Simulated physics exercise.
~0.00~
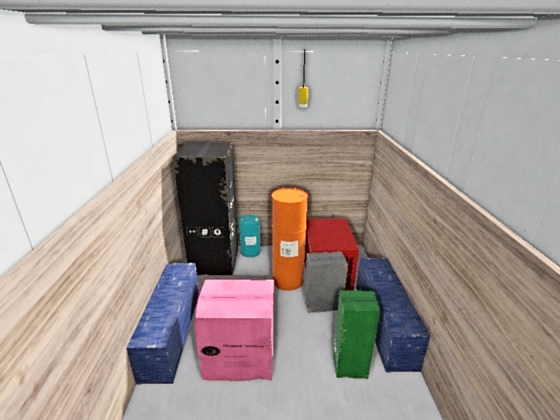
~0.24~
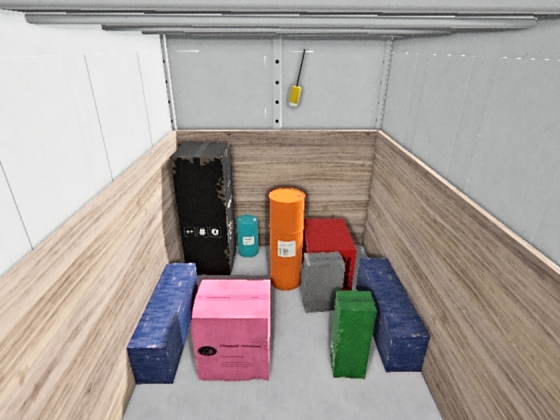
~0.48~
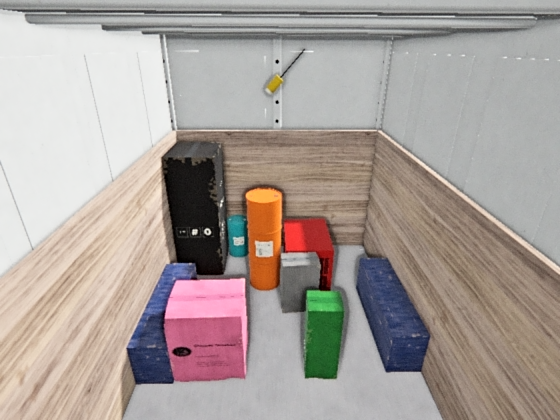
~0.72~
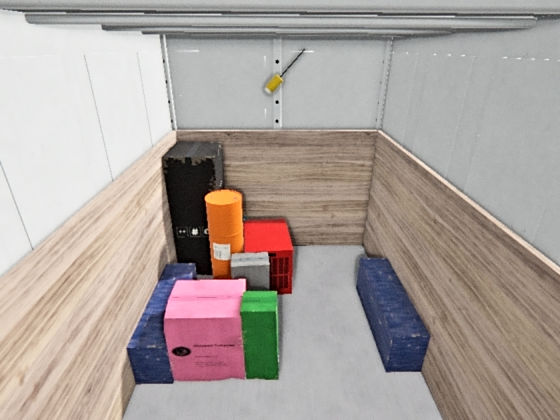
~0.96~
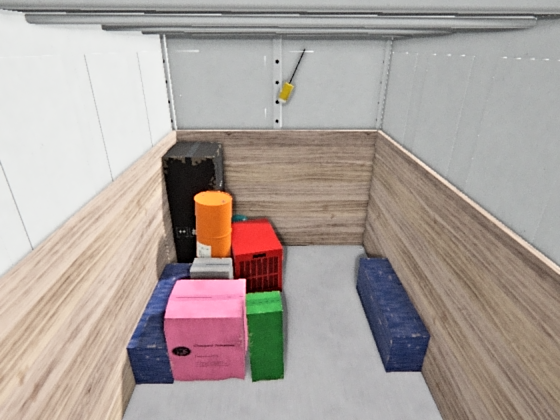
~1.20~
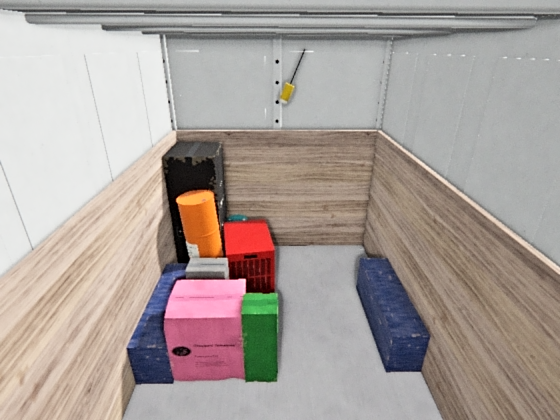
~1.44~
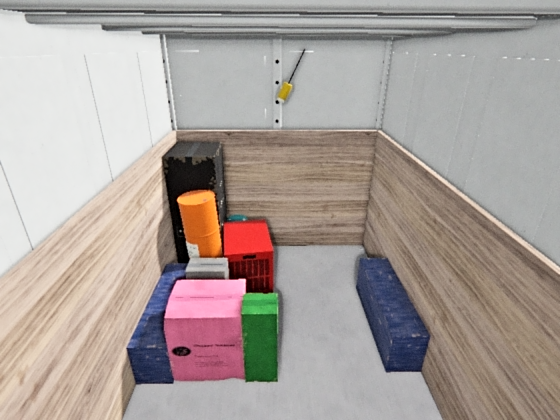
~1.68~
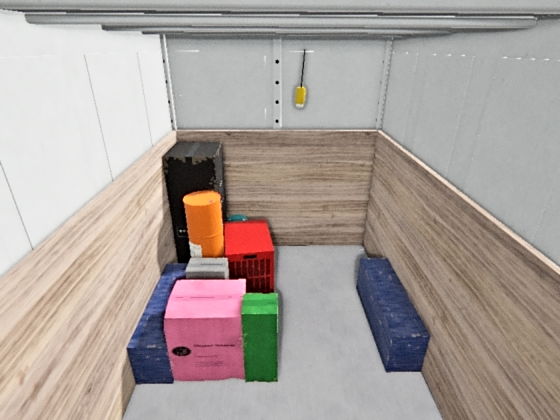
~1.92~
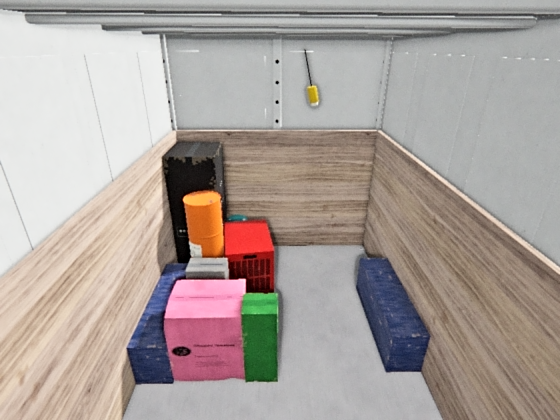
Boxes, an orange drum and a red chest slide left in the van, then rest upright.
